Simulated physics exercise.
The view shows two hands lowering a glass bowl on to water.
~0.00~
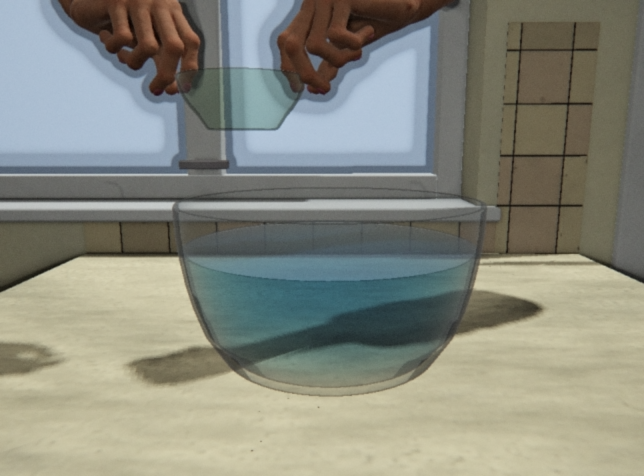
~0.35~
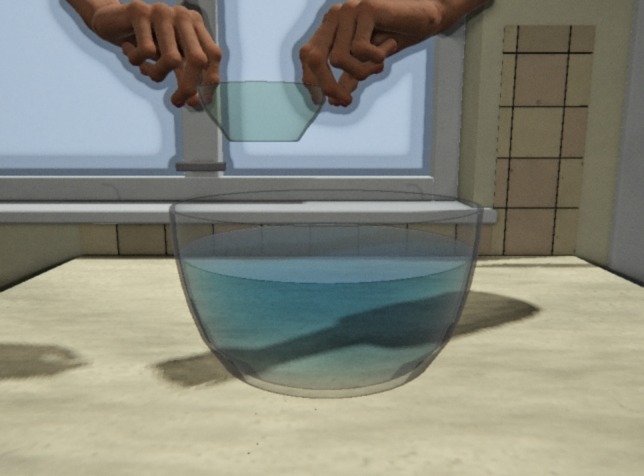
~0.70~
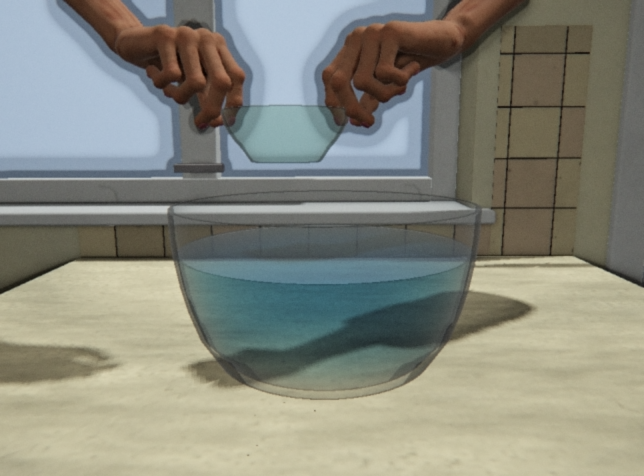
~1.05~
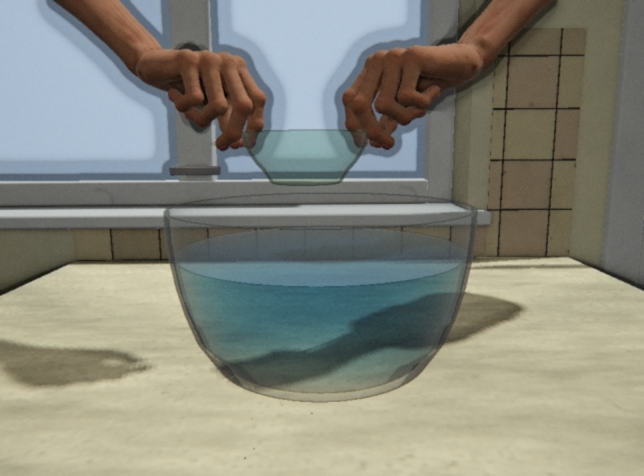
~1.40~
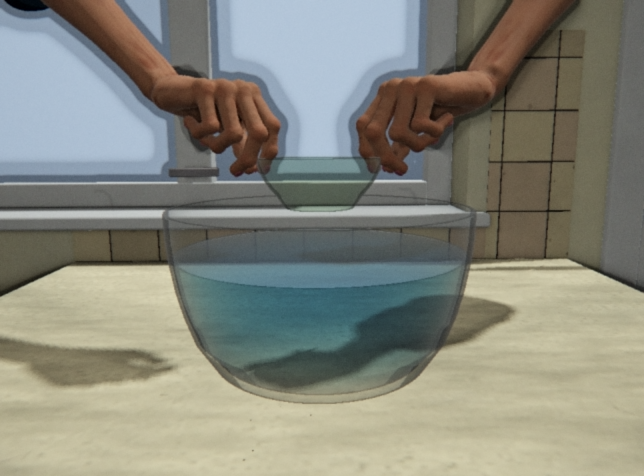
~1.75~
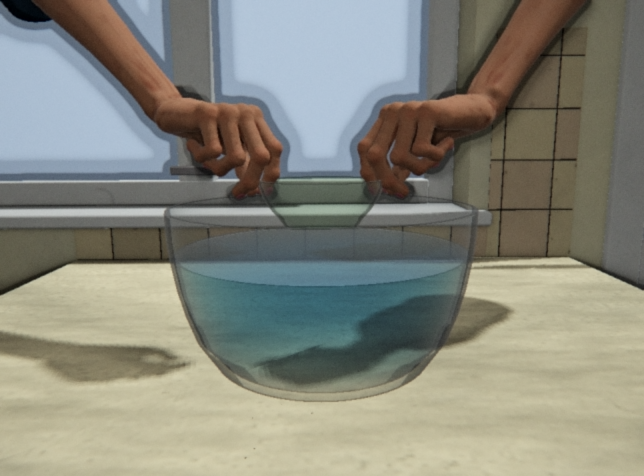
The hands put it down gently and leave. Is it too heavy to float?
No.
After 2.2 s, the bowl dips into the water.
After 2.8 s, it bobs and steadies.
After 5.0 s, the bowl floats with most of its side showing.
